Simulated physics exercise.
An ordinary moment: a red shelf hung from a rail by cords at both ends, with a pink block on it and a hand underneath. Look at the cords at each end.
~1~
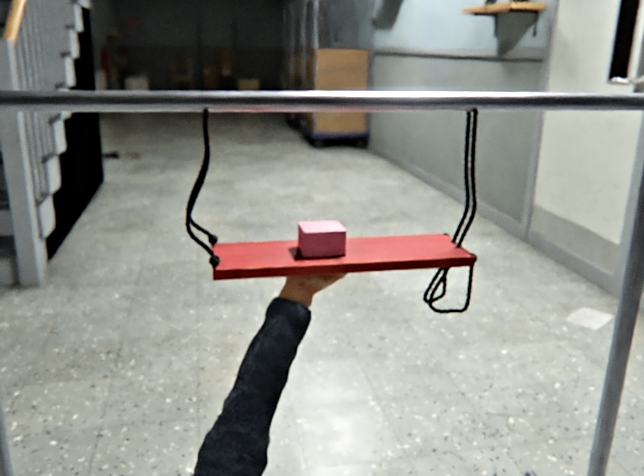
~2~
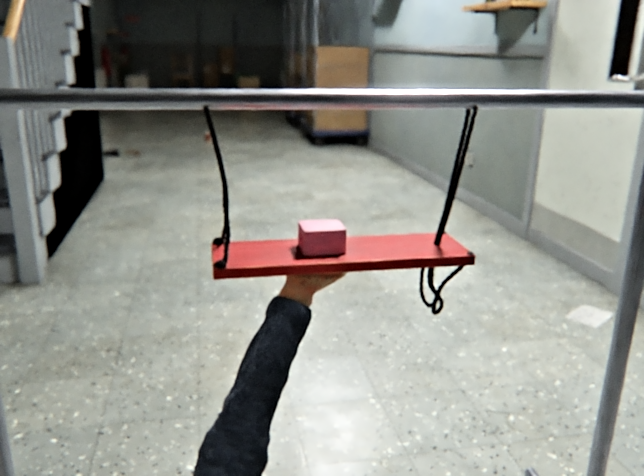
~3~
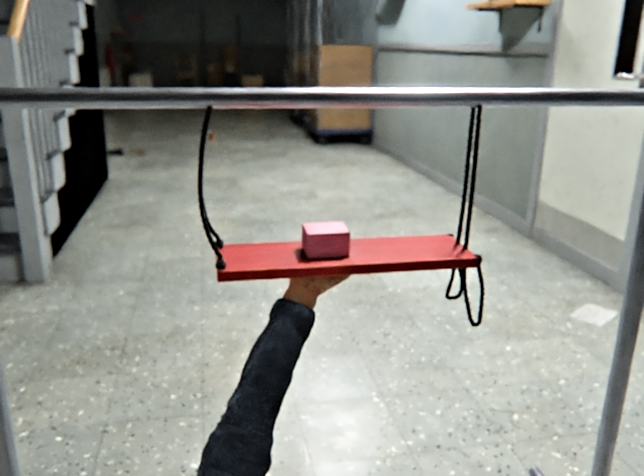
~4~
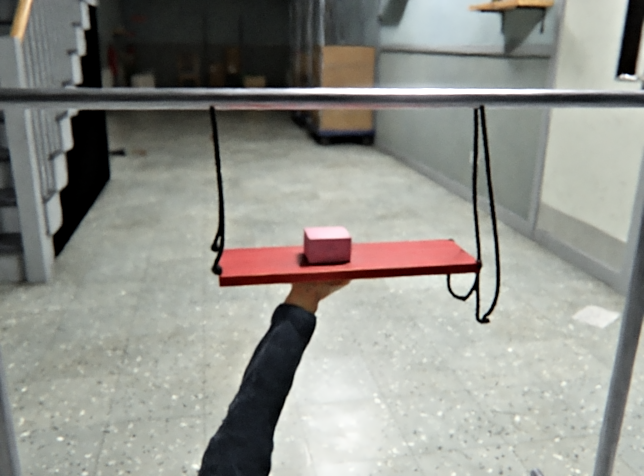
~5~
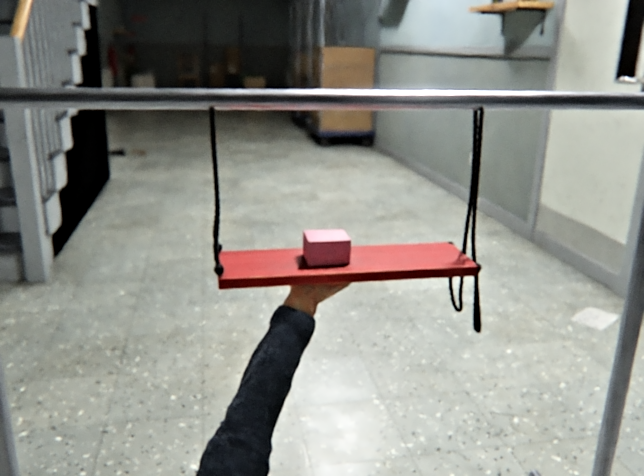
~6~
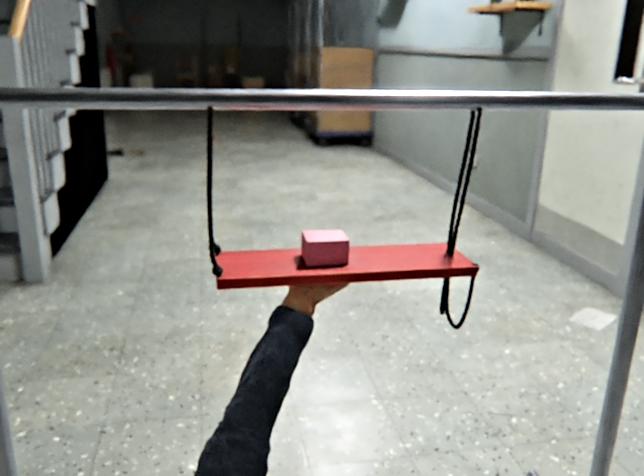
In a grey-floored hall, a hand supporting a red shelf with a pink block, barely moving as black cords sway at both ends.
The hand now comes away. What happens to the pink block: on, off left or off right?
Outcome: The pink block is shed rightwards.
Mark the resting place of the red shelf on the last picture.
Close to (306, 335).
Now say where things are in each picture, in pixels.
The first picture shows pink block (321, 239); red shelf (350, 268).
The second picture shows pink block (322, 237).
The third picture shows pink block (325, 240).
The fourth picture shows pink block (327, 244); red shelf (355, 275).
The fifth picture shows pink block (326, 247).
The sixth picture shows pink block (325, 248); red shelf (353, 278); left cords almost straight; right cords slack, hanging in a loop.
Then, 0.44 s later than the last view, board tipped 24° down to the right; block sliding near (417, 325).
Then, 0.98 s later than the last view, board tipped 41° down to the right; block on the floor.
Then, 1.50 s later than the last view, board tipped 36° down to the right; block on the floor.
Finally, board tipped 37° down to the right; block on the floor. The pink block goes off on the right.
